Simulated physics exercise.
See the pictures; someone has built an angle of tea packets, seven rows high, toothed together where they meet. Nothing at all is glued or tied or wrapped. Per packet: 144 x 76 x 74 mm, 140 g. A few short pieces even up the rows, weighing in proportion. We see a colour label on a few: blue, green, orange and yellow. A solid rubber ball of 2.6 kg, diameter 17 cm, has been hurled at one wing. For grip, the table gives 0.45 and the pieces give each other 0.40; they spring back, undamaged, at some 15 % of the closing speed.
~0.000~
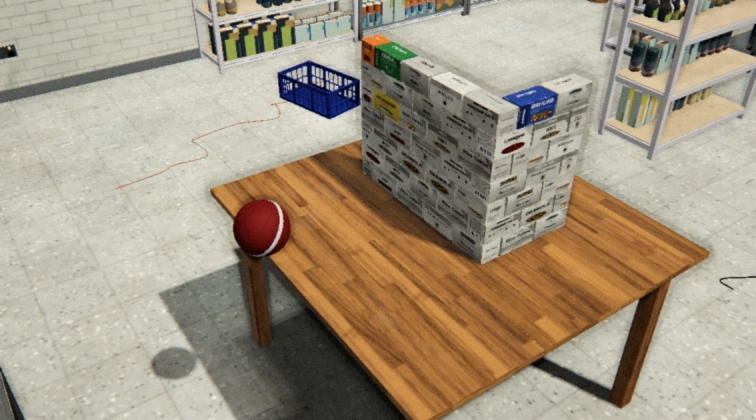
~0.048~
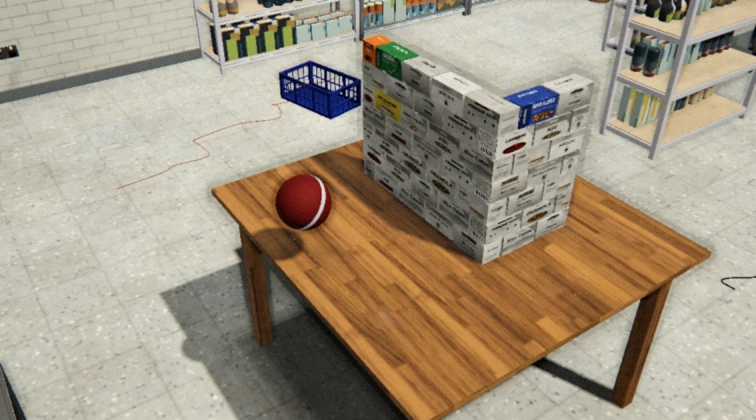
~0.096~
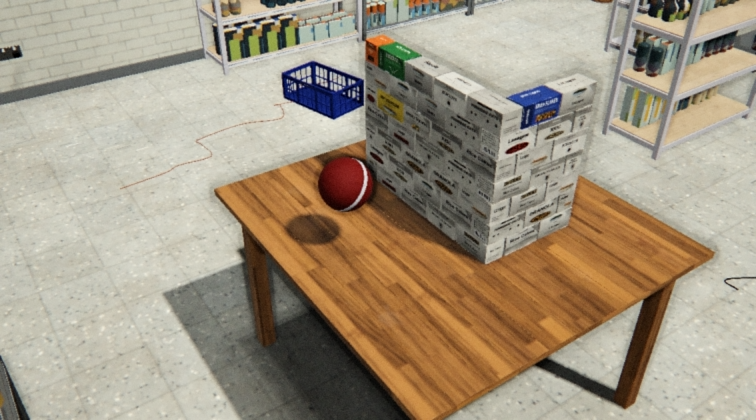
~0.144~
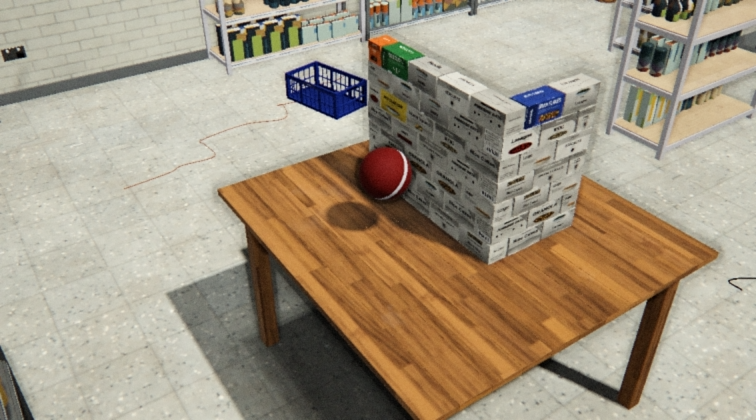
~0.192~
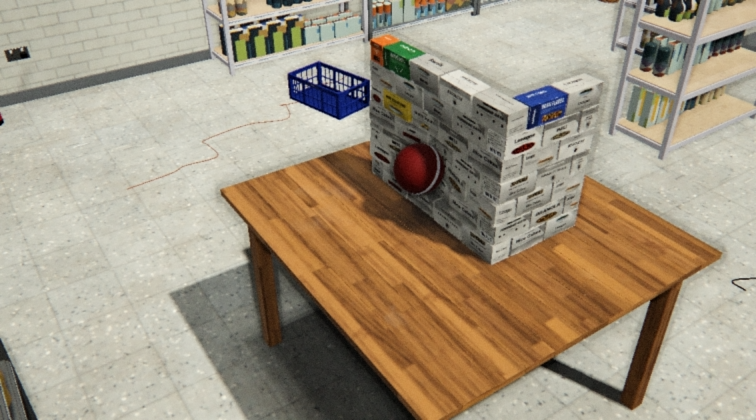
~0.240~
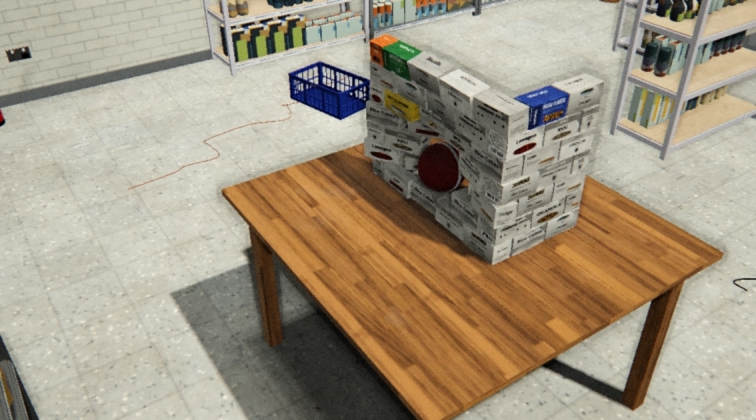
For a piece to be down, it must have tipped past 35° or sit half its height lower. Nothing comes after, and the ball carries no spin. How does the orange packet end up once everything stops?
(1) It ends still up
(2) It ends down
The answer is 2.
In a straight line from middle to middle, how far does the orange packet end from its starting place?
I'd put it at near 62 cm.
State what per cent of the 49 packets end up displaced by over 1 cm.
It works out to 55 percent.
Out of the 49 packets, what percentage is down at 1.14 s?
30 per cent at that moment.
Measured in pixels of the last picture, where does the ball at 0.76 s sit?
Check around pixel (604, 160).
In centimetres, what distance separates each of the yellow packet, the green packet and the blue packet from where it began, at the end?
Displacements: Yellow = 24, green = 58, blue = 0 (cm).
Around 0.36 s, ball still moving; 5 of the 49 packets down; orange packet tipped 13°; yellow packet tipped 13°.
Around 0.76 s, ball still moving; 10 of the 49 packets down; orange packet tipped 23°; yellow packet tipped 23°.
Around 1.14 s, ball still moving; 15 of the 49 packets down; orange packet on its side; yellow packet on its side.
Finally (2.4 s), ball rolling away; 15 of the 49 packets down; orange packet on its side; yellow packet upside down; green packet on its side. Seen by the last camera, middles, orange packet near (292, 209), yellow packet near (384, 163).
